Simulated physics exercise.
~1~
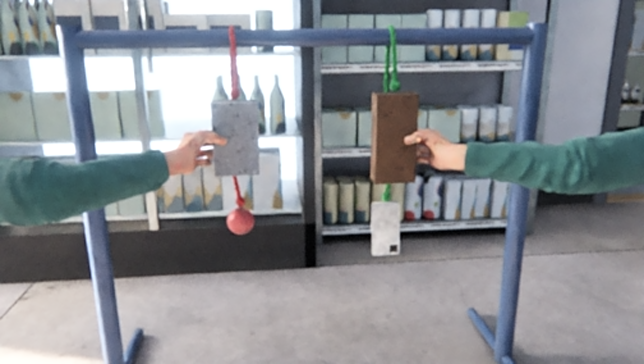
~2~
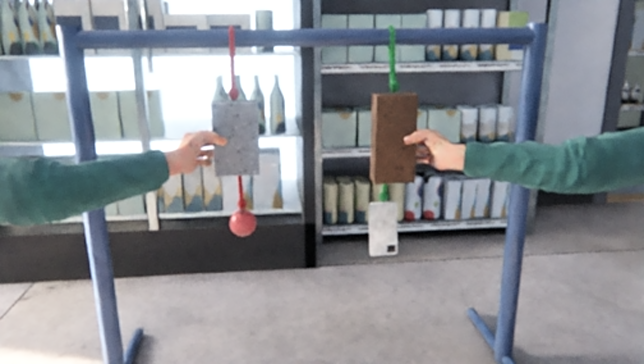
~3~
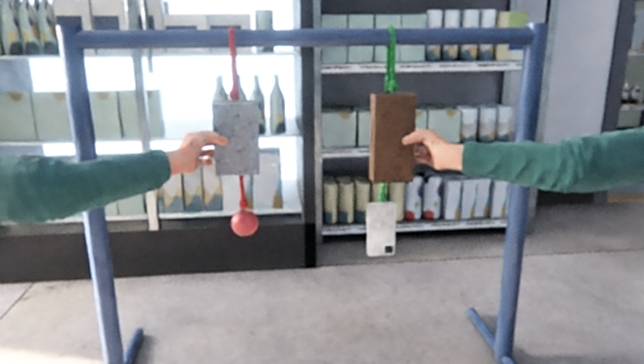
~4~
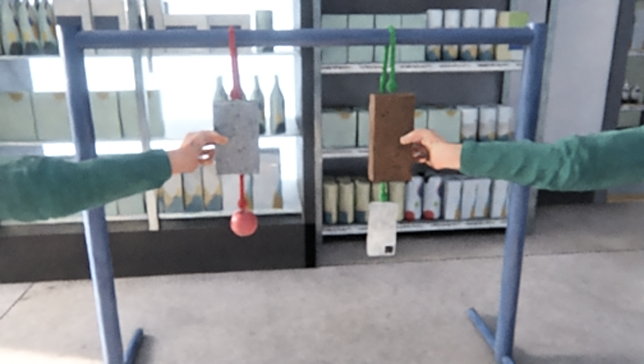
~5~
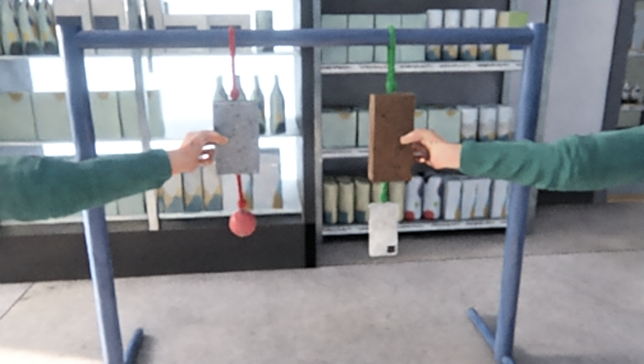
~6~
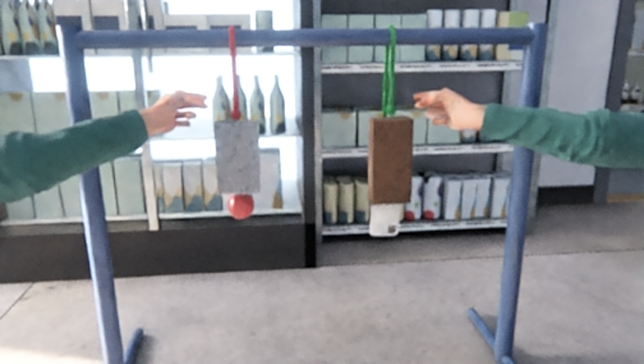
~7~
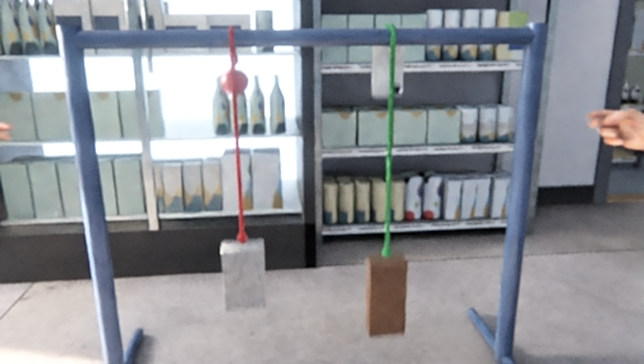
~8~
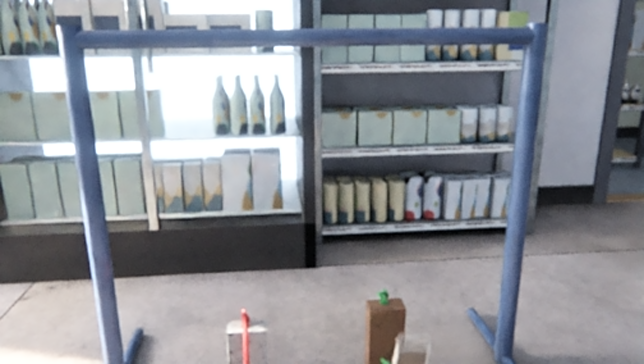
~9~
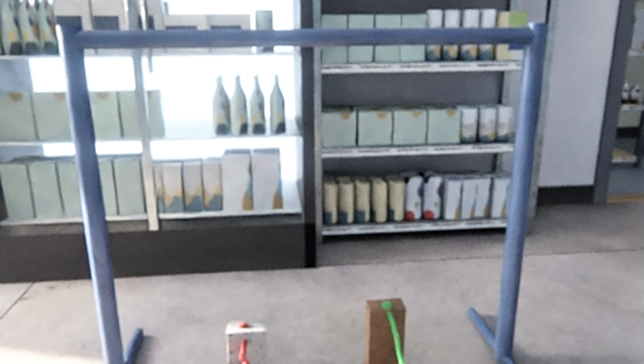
A grey paver and a brown brick hang side by side from a blue rail, seen from a still, front-on view in a shop with shelves of bottles and boxes behind. Two green-sleeved hands steady them, the paver on a red rope with a red apple at its other end, the brick on a green rope with a pale phone. The hands let go and draw back. Both blocks drop while the apple and phone rise towards the rail. The ropes slip off, and the paver and brick end upright on the floor, the rail left bare.
